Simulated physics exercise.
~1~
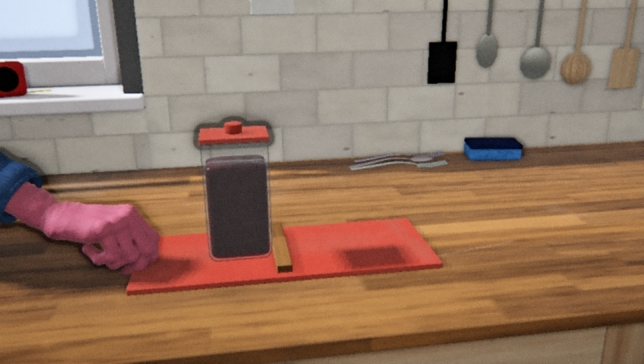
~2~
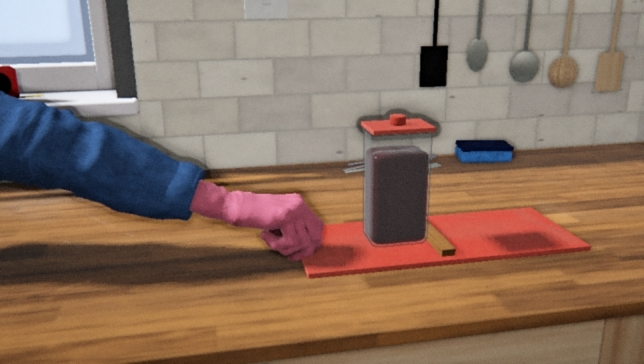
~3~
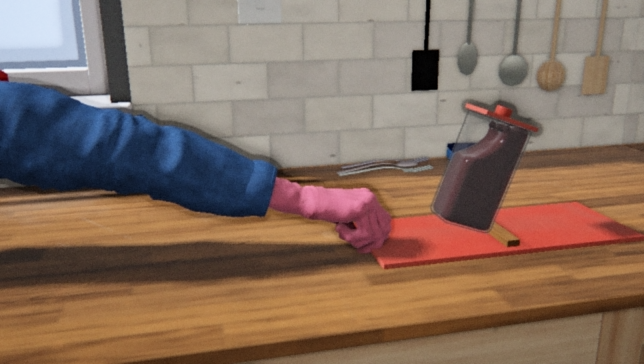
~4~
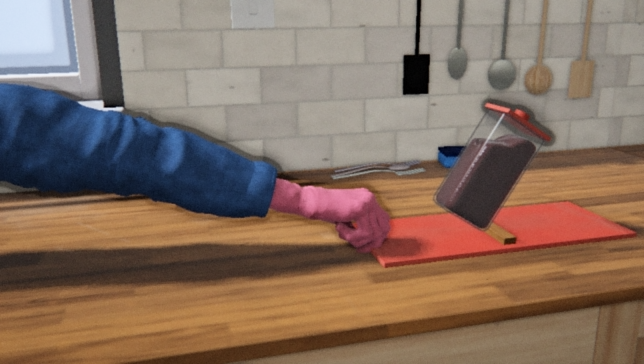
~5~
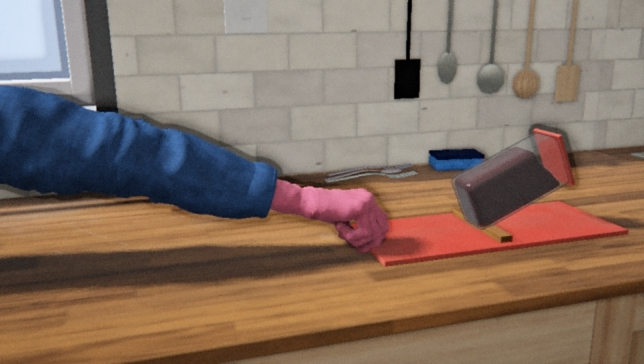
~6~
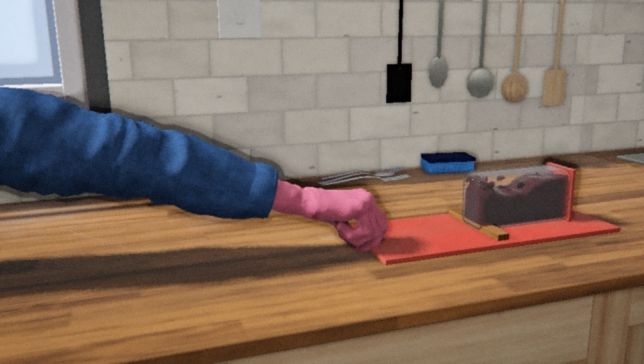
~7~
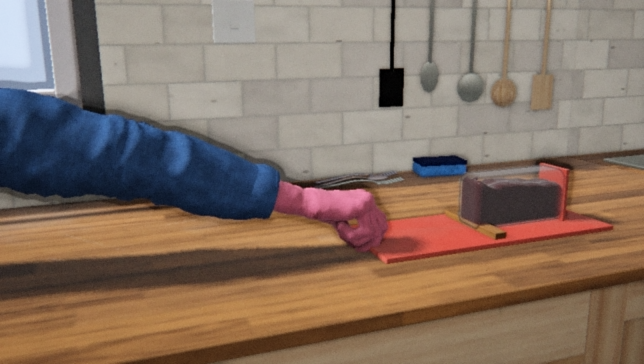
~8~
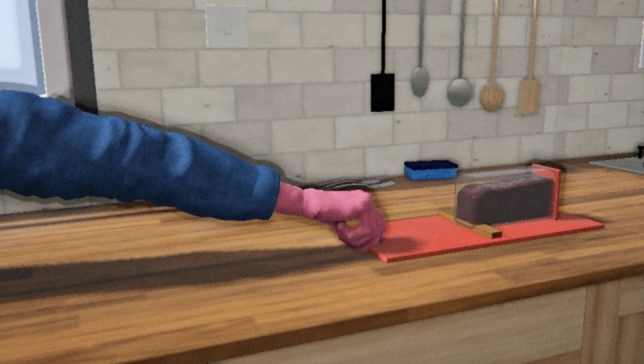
In this clip, a pink hand slides a red board carrying a red-capped clear flask of dark liquid rightward along a wooden counter, then stops, and the flask tips over the small batten to the right and ends lying on its side on the board.
